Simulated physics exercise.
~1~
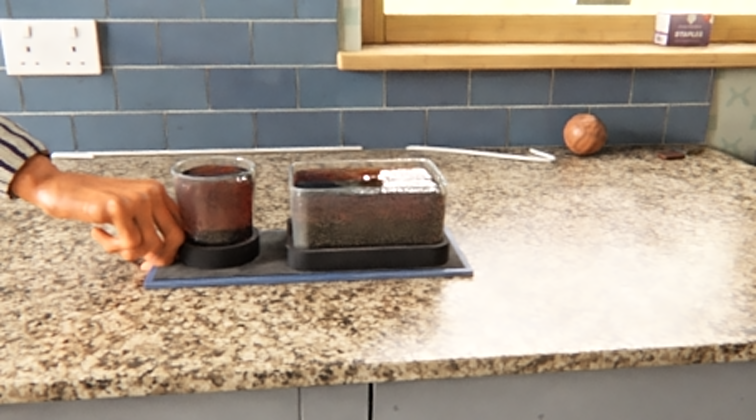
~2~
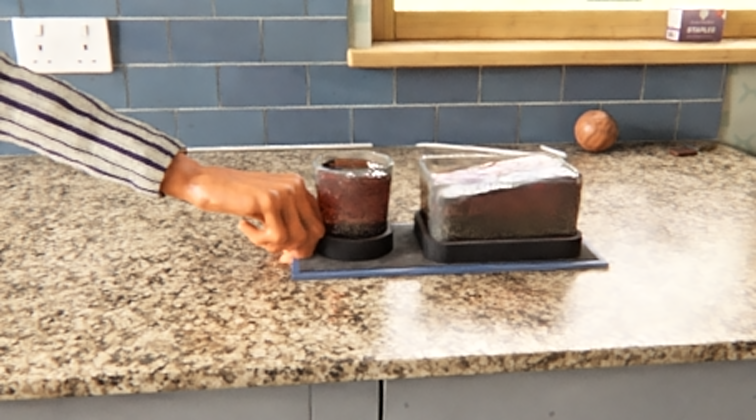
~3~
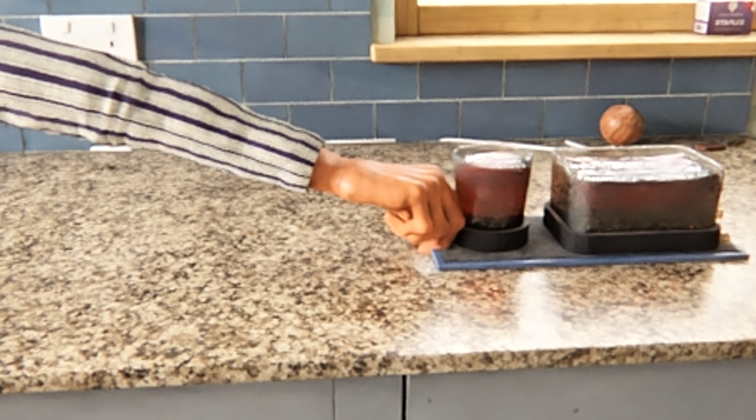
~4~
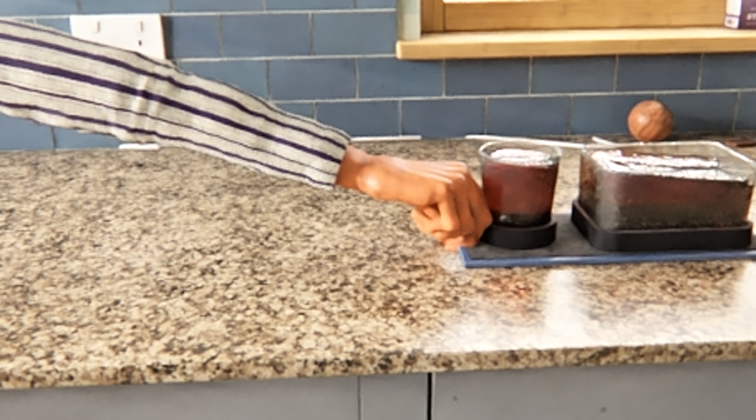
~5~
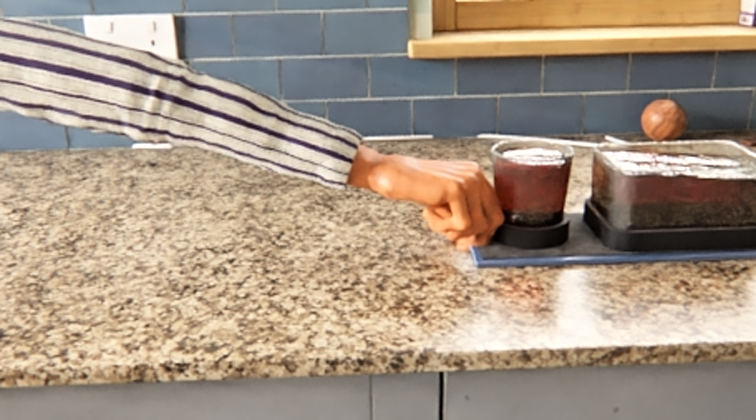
A hand in a striped sleeve slid a tray holding a glass and an oblong tub of dark tea to the right along a speckled worktop, the liquid tilting and sloshing in the tub, then slowed it to a stop, still gripping its edge.
